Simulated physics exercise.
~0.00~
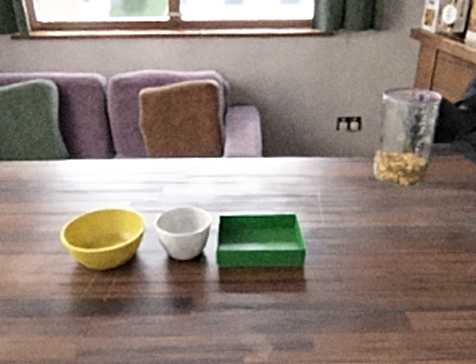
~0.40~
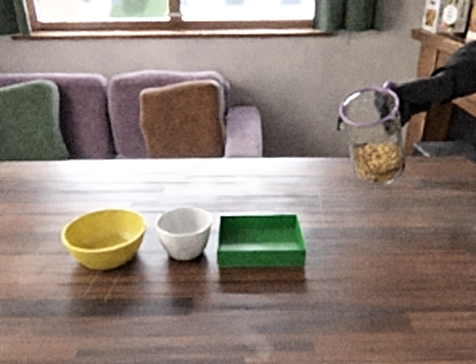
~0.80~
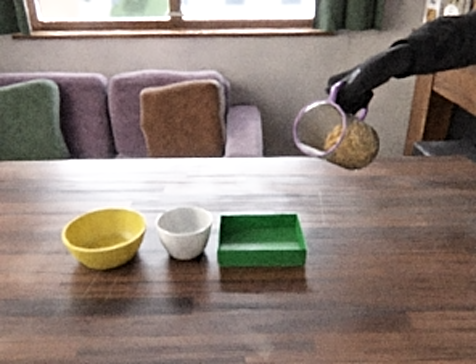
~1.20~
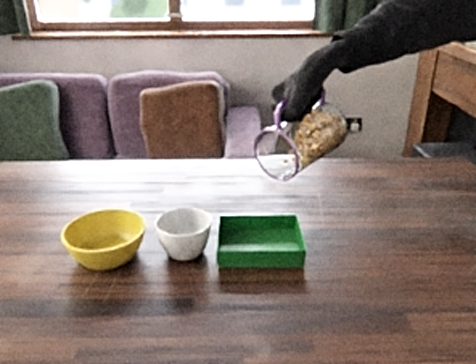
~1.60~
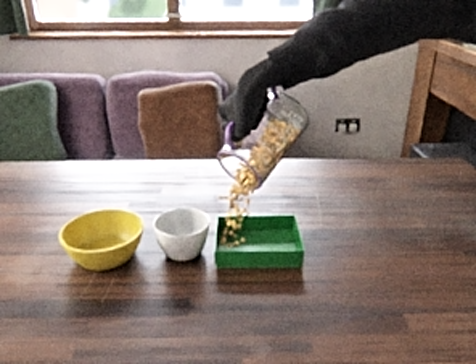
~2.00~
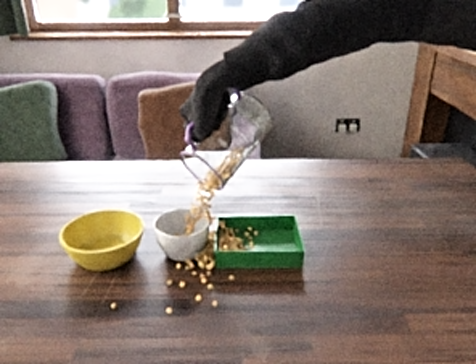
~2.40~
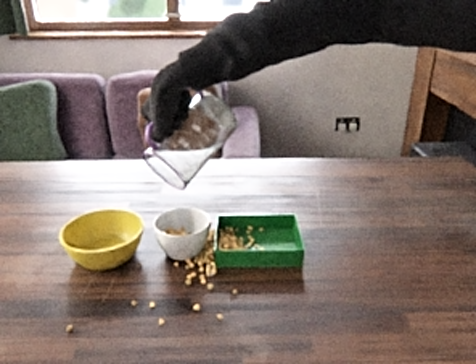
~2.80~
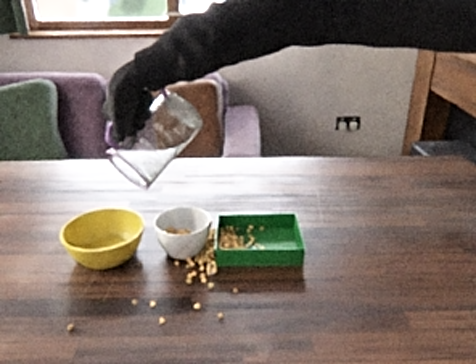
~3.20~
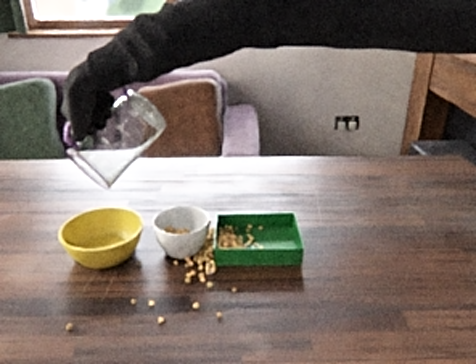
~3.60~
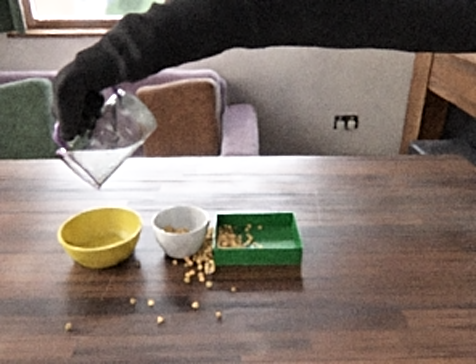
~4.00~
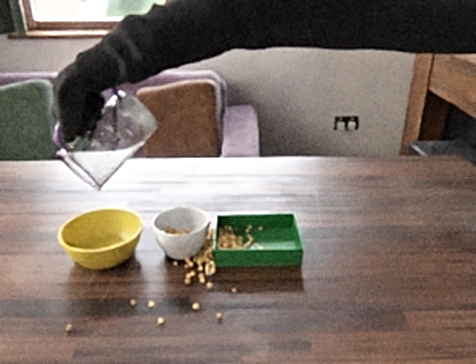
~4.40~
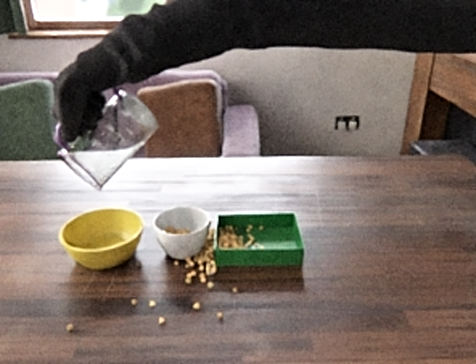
A black-gloved hand lifted a clear jug of dried chickpeas and carried it left while tipping it, spilling them into the green tin, the white bowl and onto the table, then held the emptied jug above the still-empty yellow bowl.
